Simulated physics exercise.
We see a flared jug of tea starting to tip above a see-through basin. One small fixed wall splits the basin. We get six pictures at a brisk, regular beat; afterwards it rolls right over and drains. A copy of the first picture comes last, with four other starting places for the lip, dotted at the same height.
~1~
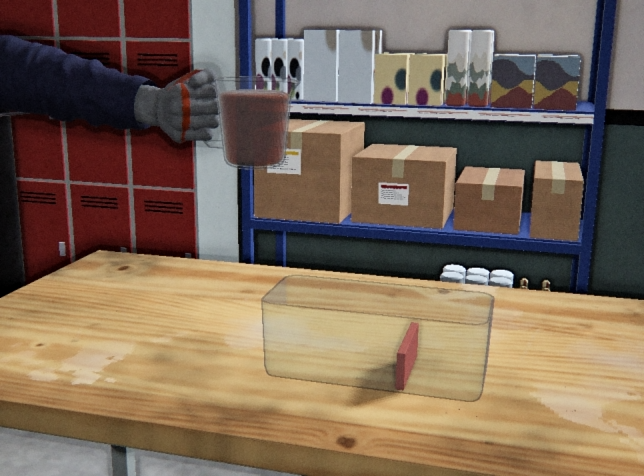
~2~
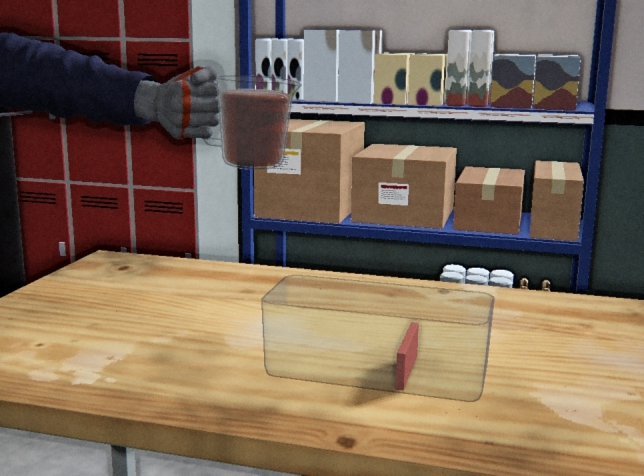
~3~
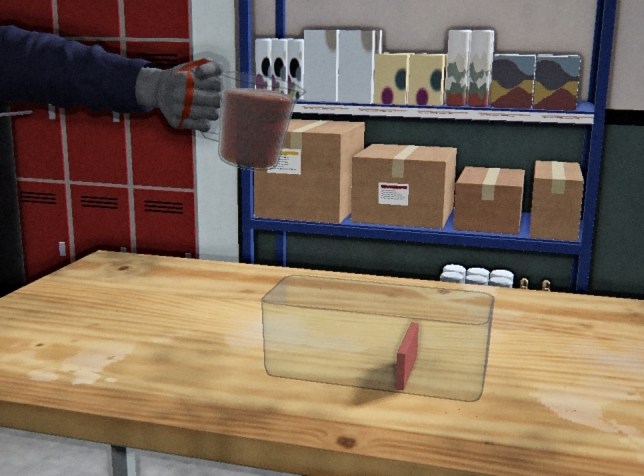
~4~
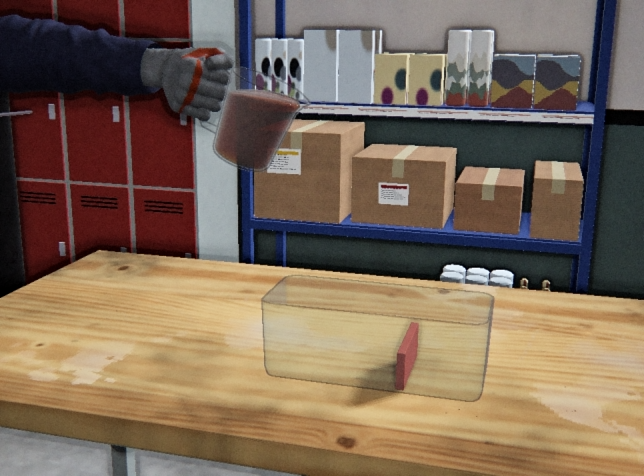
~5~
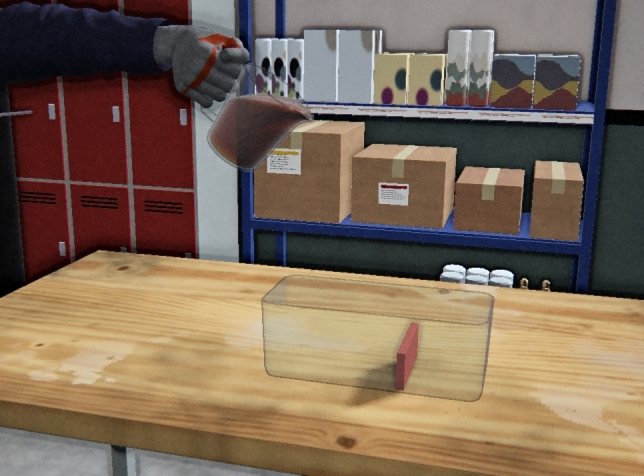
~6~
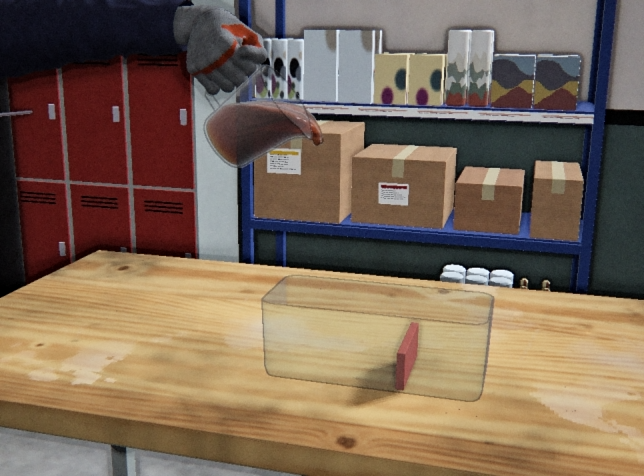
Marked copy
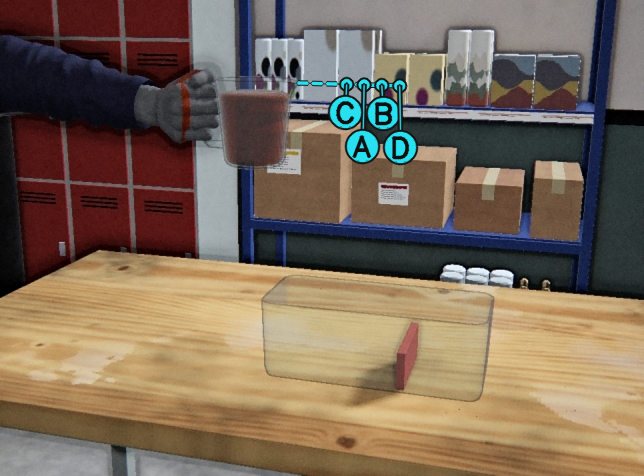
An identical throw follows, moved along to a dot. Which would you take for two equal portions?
Choose A.
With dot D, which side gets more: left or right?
More ends on the right.
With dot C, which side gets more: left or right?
The left side.
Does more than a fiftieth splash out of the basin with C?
Yes, it does.
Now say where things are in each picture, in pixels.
Upright, lip at (298, 83); basin from (265, 373) to (482, 401); top of the wall at (408, 337); nothing has left yet, in the first frame.
Tipped about 3°, lip at (300, 85); nothing has left yet, in the second frame.
Tipped about 10°, lip at (304, 92); nothing has left yet, in the third frame.
Tipped about 22°, lip at (309, 104); nothing has left yet, in the fourth frame.
Tipped about 37°, lip at (312, 120); nothing has left yet, in the fifth frame.
Tipped about 54°, lip at (310, 137); tea is over the lip, down to (319, 143), in the sixth frame.
In cyan, A at (364, 84); B at (381, 85); C at (346, 84); D at (399, 85).
With A, about 46 % ends left of the wall and 45 % right of it; 9 % is lost outside.
With B, about 15 % ends left of the wall and 75 % right of it; 9 % is lost outside.
With C, about 69 % ends left of the wall and 17 % right of it; 14 % is lost outside.
With D, about 13 % ends left of the wall and 74 % right of it; 13 % is lost outside.
